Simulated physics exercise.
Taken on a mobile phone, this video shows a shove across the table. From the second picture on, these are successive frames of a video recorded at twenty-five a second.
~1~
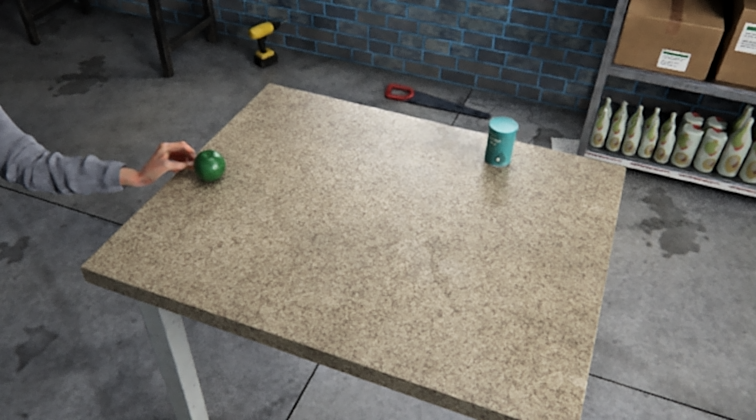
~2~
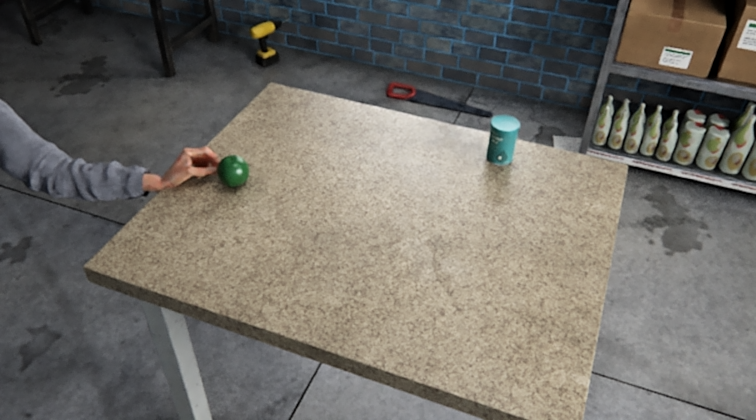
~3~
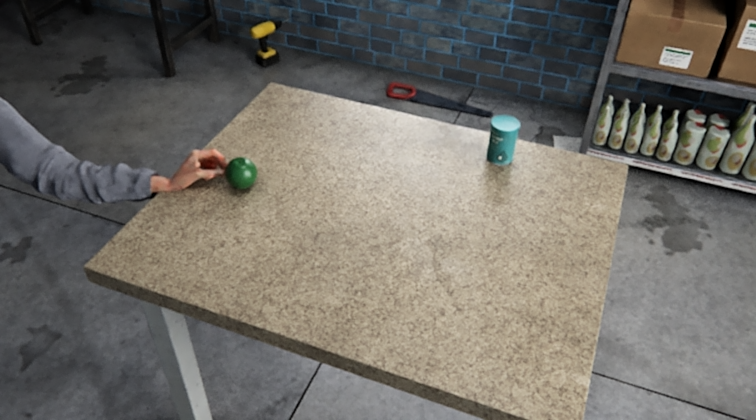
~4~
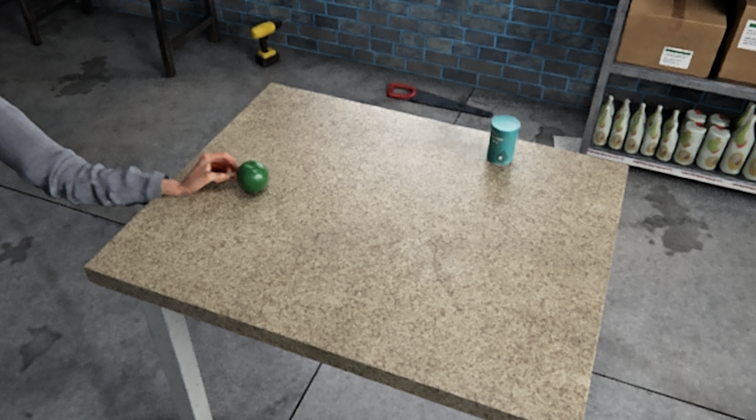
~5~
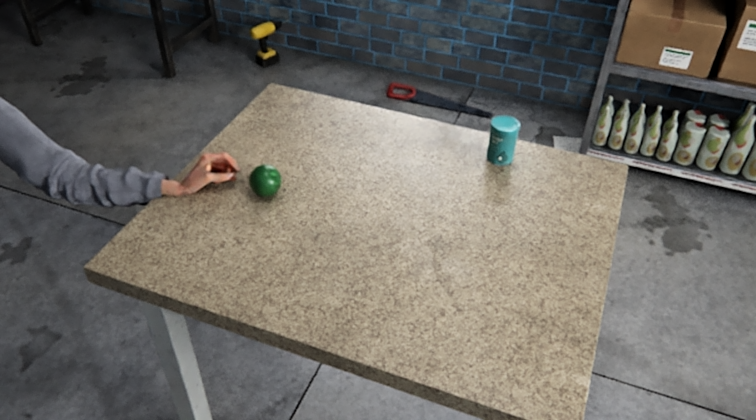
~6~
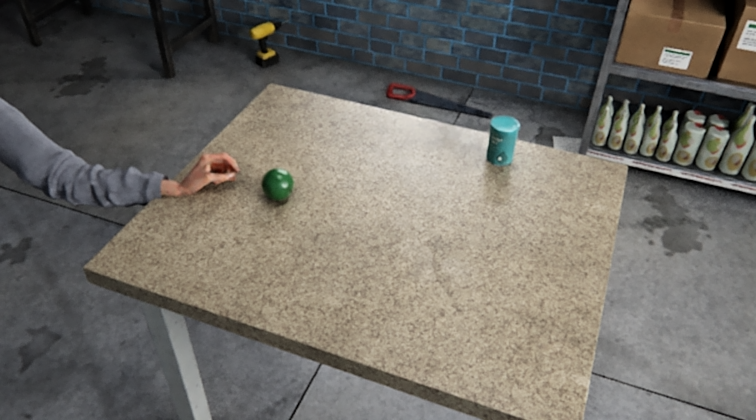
A hand pushes a green apple rightward across a speckled table, and it rolls slightly away.
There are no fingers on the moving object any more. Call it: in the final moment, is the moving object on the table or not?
It is not on the table.
Then, 0.30 s past the last view, green apple displaced well along near (376, 211).
Then, 0.70 s past the last view, green apple displaced well along near (509, 248).
Then, 1.10 s past the last view, green apple now off the table.
Then, 1.40 s past the last view, things are still on the move.
Finally, off the table, green apple.
